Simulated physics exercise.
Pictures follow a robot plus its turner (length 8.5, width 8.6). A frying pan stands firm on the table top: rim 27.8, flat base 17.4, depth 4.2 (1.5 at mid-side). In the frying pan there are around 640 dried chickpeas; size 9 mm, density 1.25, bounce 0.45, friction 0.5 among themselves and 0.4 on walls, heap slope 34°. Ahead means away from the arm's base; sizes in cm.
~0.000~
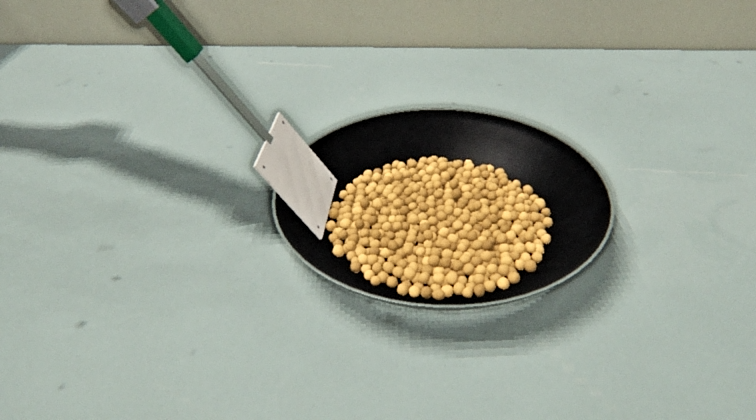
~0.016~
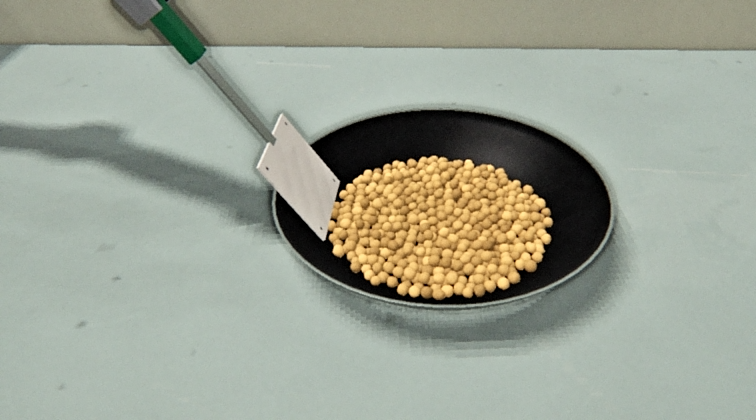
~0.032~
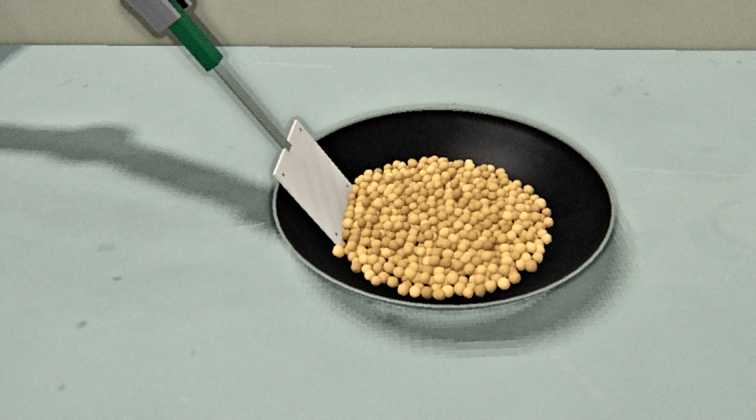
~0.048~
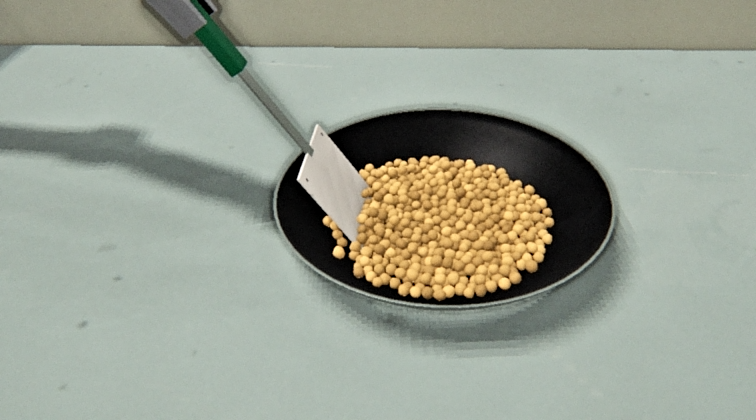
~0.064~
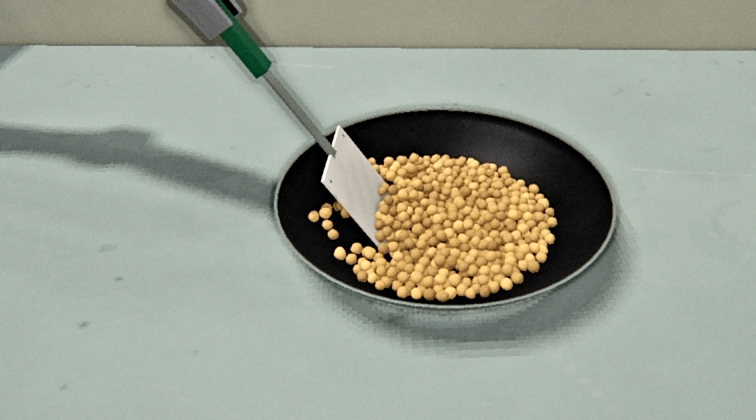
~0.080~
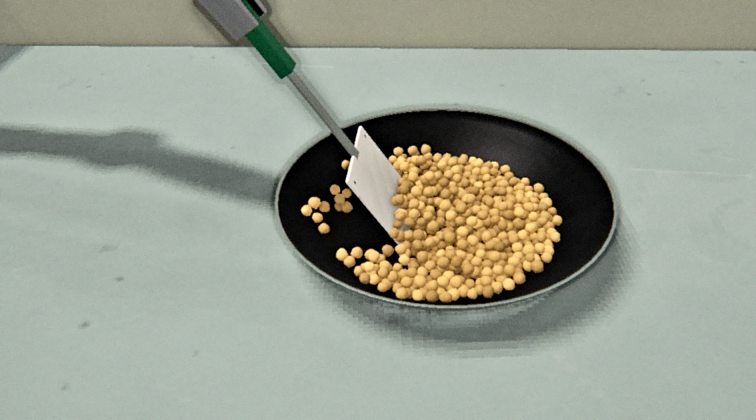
In the video, a flat metal turner with a green-banded handle rests at the left side of a black pan of chickpeas, then moves right into the heap, pushing chickpeas rightward while a few scatter behind it on the left.
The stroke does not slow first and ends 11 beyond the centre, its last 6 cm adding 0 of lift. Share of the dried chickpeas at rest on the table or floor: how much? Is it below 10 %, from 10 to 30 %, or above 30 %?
Above 30 %.
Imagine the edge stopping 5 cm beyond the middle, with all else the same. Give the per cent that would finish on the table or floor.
It would come to roughly 5 percent.
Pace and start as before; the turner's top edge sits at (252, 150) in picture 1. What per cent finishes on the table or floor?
About 40 per cent.
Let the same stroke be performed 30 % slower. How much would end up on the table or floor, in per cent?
In that case some 35 per cent.
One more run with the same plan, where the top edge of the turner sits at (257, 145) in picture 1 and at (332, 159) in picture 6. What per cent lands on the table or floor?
Around 40 per cent finishes there.
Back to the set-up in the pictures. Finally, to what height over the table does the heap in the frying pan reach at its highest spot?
Roughly 3.5 centimetres.
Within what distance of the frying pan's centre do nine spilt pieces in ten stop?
I reckon it's some 50 centimetres.
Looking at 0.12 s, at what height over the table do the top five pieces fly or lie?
Some 6 cm.
After 0.12 s, sloping 57°, highest piece 7 above the table; 636 in the frying pan.
After 0.16 s, sloping 57°, highest piece 7 above the table; 634 in the frying pan, 2 on the blade or in flight.
After 0.38 s, sloping 57°, highest piece 11 above the table; 377 in the frying pan, 145 on the table or floor, 114 on the blade or in flight.
After 1.43 s, sloping 57°, highest piece 3 above the table; 377 in the frying pan, 259 on the table or floor.
At rest, 377 in the frying pan, 259 on the table or floor. That is 41 % on the table or floor.
